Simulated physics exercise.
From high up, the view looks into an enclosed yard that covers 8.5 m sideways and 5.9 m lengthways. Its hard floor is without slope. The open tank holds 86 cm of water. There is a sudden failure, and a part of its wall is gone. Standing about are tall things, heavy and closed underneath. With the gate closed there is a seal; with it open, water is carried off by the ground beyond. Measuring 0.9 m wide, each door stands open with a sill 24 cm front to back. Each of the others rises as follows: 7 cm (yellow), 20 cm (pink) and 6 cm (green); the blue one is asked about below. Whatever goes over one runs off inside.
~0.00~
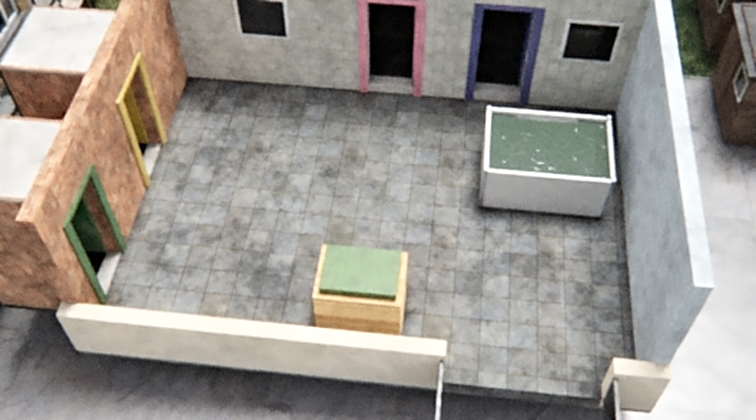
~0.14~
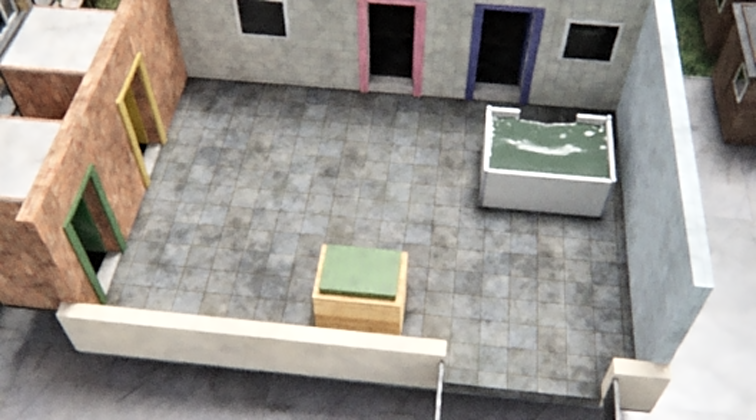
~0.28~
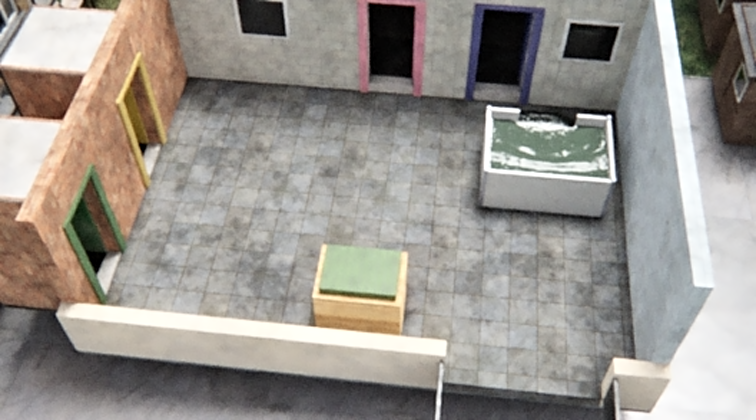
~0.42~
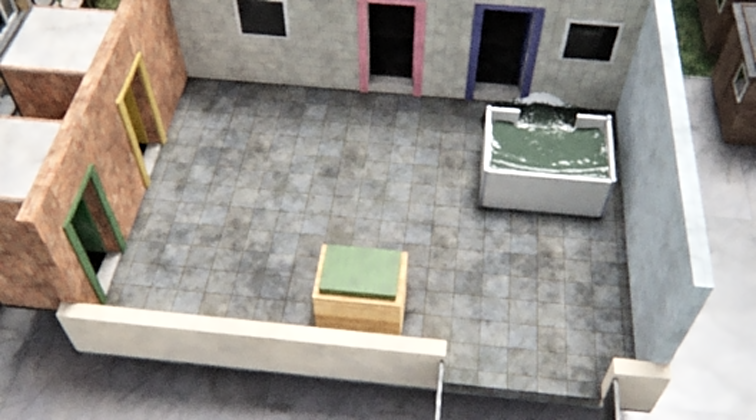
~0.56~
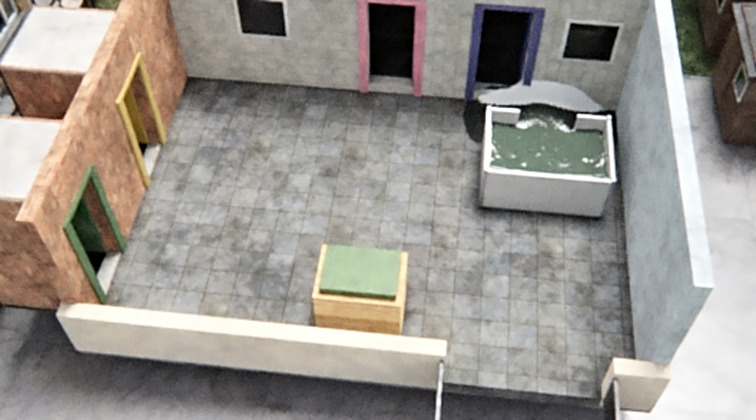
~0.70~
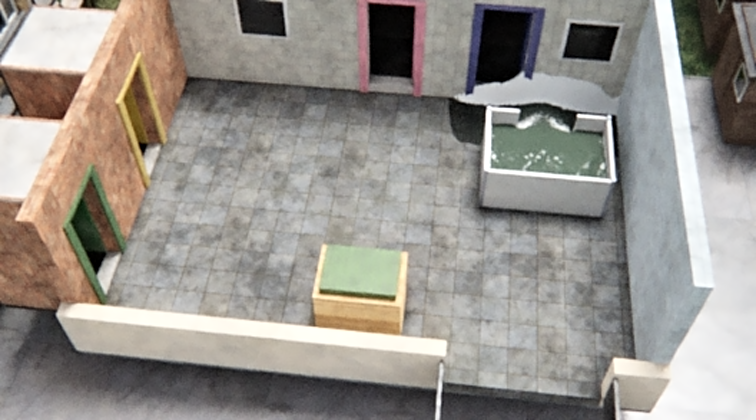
Water in the open white tank churned as a gap appeared in its far side, then poured out behind it and spread in a grey sheet across the paved yard, mostly toward the left.
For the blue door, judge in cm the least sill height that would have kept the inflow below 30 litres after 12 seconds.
A sill of about 35 cm.
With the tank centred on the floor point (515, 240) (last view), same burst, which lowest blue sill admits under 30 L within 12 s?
About 31 cm.
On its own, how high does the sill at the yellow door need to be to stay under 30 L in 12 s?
The yellow door needs around 6.5 cm.
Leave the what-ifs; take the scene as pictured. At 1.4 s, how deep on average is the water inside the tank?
Some 49 cm.
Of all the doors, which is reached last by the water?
The green door.
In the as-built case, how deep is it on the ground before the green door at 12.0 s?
About 7.0 cm.
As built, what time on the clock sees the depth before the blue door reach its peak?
Crest at t of about 1.2 s.
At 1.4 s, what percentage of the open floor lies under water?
Wet share: Around 10 %.
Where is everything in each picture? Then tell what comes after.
In the first picture, still water, 86 cm deep, in the open tank at (548, 147); the blue door at (502, 63) is dry.
In the second picture, water pours out on the far side and has run 0.4 m, to a hidden place; about 13 cm deep outside, 86 cm at the back.
In the third picture, water pours out on the far side and has run 0.9 m, to a hidden place; about 14 cm deep outside, 80 cm at the back.
In the fourth picture, water pours out on the far side and has run 1.2 m, to (503, 102); about 13 cm deep outside, 74 cm at the back.
In the fifth picture, water pours out on the far side and has run 1.5 m, to (472, 99); about 10 cm deep outside, 72 cm at the back.
In the sixth picture, the gap is on the far side, the front 1.7 m out at (454, 98); the back of the open tank holds 66 cm; water is at the blue door at (502, 63).
After 1.4 s water covers 10 % of the floor, deepest (64 cm) near (606, 114); 35 cm at the blue door, 43 litres in over its 23 cm sill.
After 3.0 s water covers 50 % of the floor, deepest (34 cm) near (540, 109); 26 cm at the blue door, 97 litres in over its 23 cm sill.
After 12.0 s water covers 85 % of the floor, deepest (10 cm) near (261, 348); 6 cm at the blue door, 104 litres in over its 23 cm sill.
At the blue door as built, the water arrived by 0.6 s and peaked near 38 cm at 1.2 s.
Run again over the same 12 s with other heights there, 69 litres in over 28.5 cm, 20 litres over 38.5 cm. The limit of 30 litres is kept from about 35 cm up.
